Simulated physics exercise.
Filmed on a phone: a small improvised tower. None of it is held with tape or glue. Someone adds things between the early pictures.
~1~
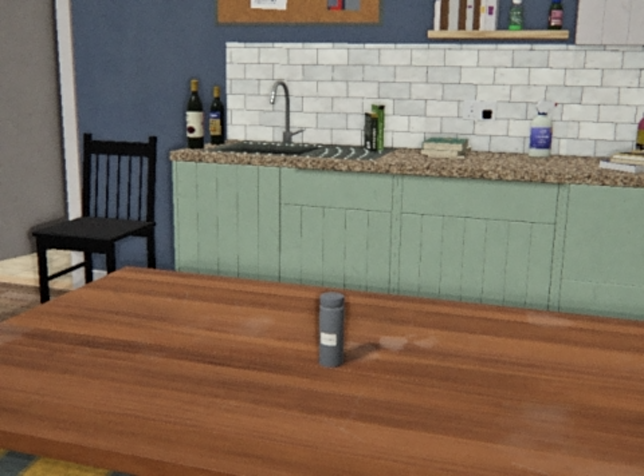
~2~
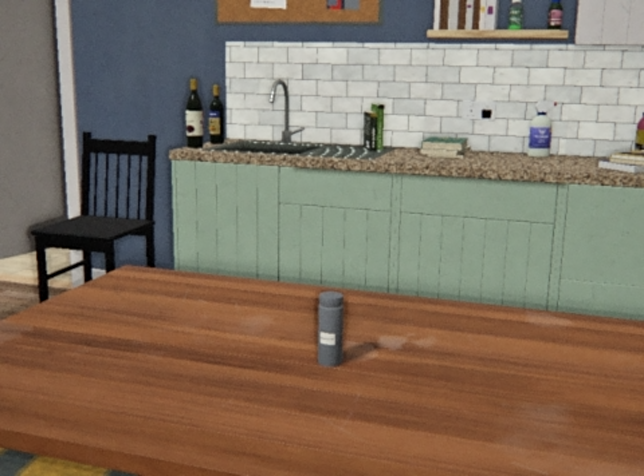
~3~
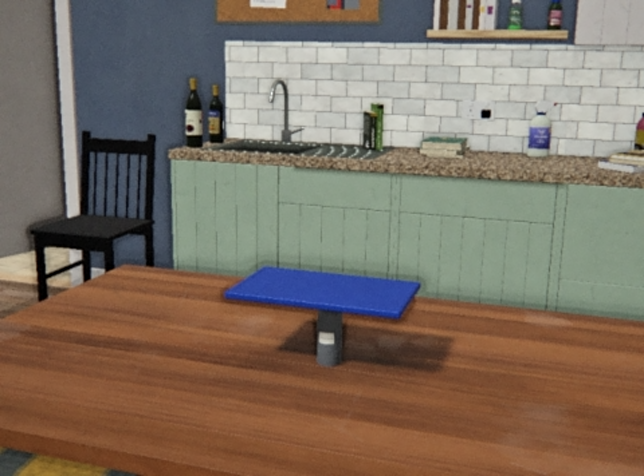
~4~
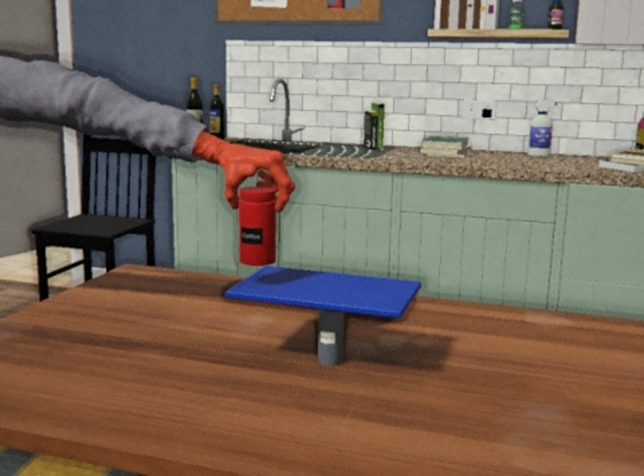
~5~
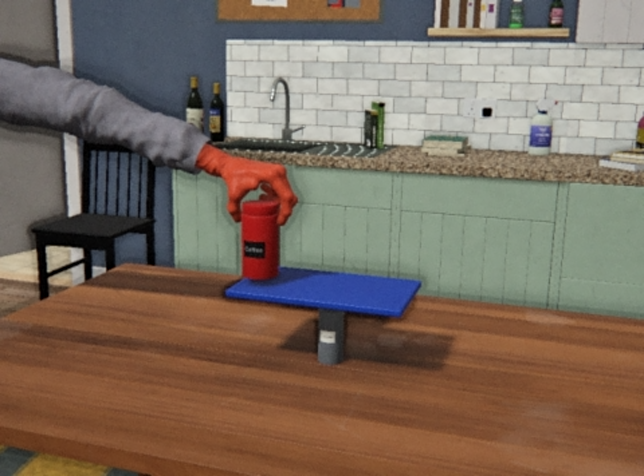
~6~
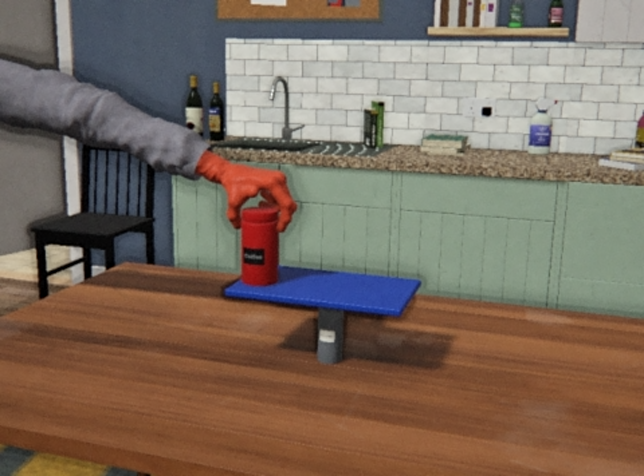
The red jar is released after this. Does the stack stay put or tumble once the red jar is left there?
I reckon the stack can't bear the weight there.
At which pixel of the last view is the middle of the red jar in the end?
Look near (218, 330) in the final picture.
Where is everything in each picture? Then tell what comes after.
In the first frame, the last thing is not in view yet; grey shaker (332, 330).
In the second frame, the last thing is not in view yet; grey shaker (331, 329).
In the third frame, the last thing is not in view yet; grey shaker (330, 328).
In the fourth frame, coming down; red jar (258, 226); grey shaker (331, 328).
In the fifth frame, coming down; red jar (260, 239); grey shaker (331, 327).
In the sixth frame, in place under the hand; red jar (260, 246); grey shaker (330, 326).
Then, 0.40 s past the last view, red jar now fallen; blue lid rocked 63° from its first pose.
Then, 0.70 s past the last view, blue lid now fallen; grey shaker rocked 53° from its first pose.
Finally, fallen, grey shaker, red jar and blue lid. Final places as the last picture's camera would see them, red jar near (218, 330). The stack comes apart.
